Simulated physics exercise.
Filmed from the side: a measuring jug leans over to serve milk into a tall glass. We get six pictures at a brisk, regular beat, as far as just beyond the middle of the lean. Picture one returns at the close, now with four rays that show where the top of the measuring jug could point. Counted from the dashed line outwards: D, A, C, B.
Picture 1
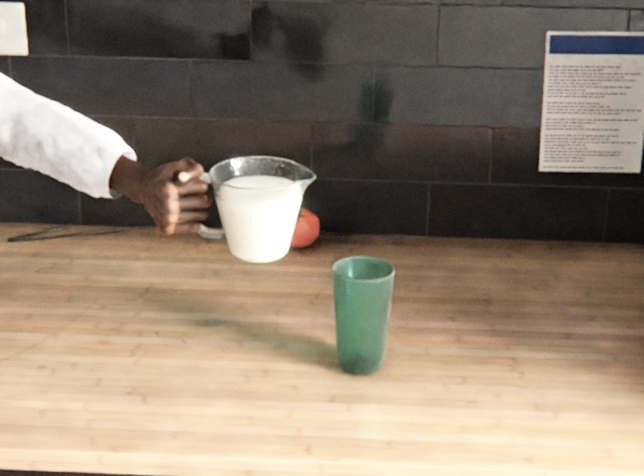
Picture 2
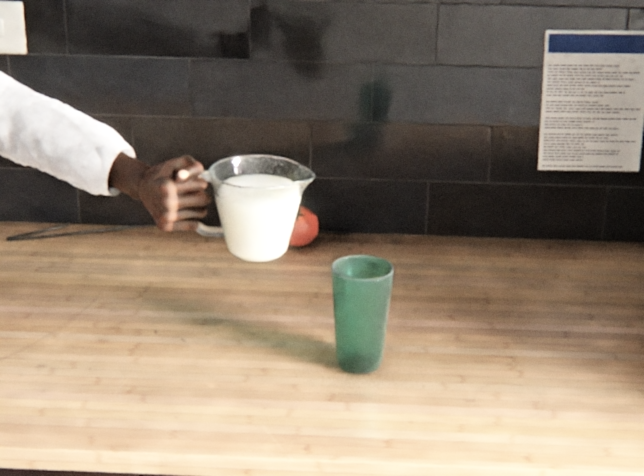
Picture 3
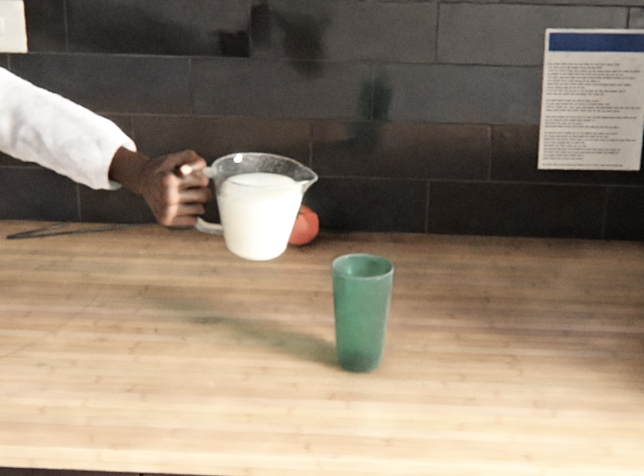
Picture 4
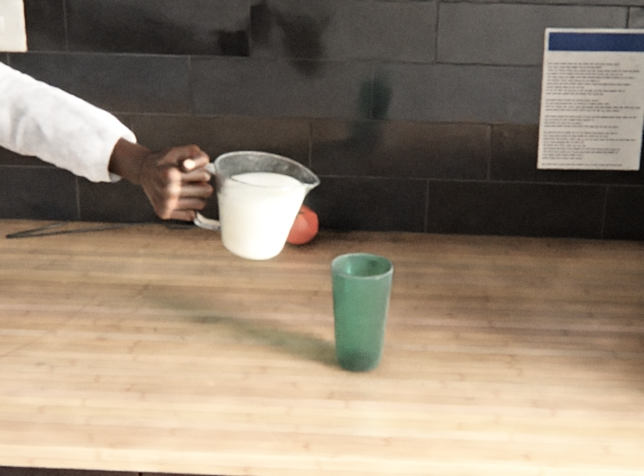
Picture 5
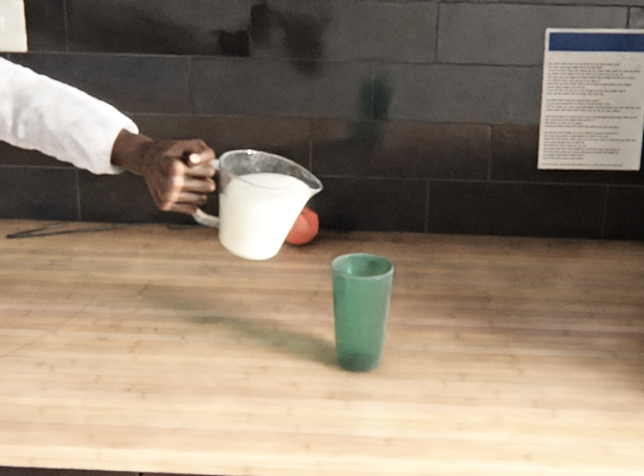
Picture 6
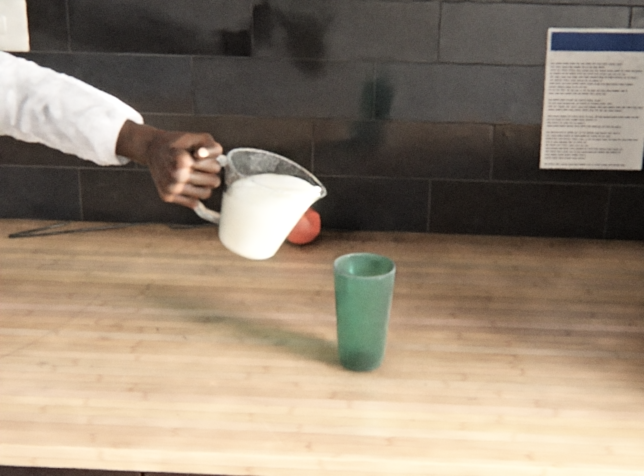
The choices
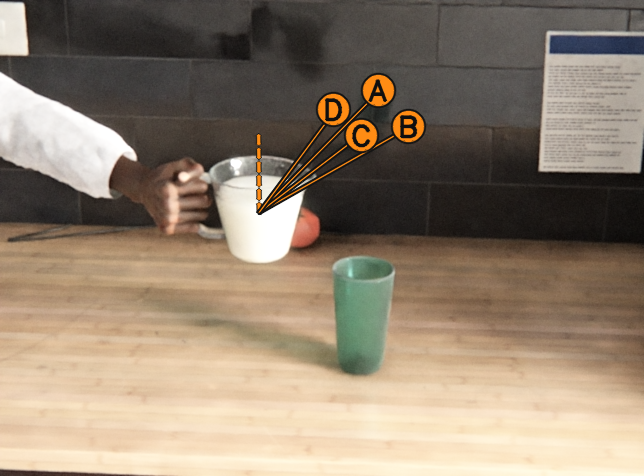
A clear jug of milk, held by a hand in a white sleeve, stayed nearly upright at first, then gradually tilted to the right above a wooden counter where a green glass stood still.
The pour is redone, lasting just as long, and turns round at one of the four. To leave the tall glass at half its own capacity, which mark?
C beats the others.
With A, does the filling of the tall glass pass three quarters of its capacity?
No, it does not.
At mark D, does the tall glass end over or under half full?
Under half.
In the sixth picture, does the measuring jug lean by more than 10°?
Yes.
On the marked copy, A at (367, 103); B at (394, 135); C at (347, 145); D at (324, 124).
With A, the tall glass ends with about 33 % of what it can hold.
With B, the tall glass ends with about 65 % of what it can hold.
With C, the tall glass ends with about 49 % of what it can hold.
With D, the tall glass ends with about 19 % of what it can hold.
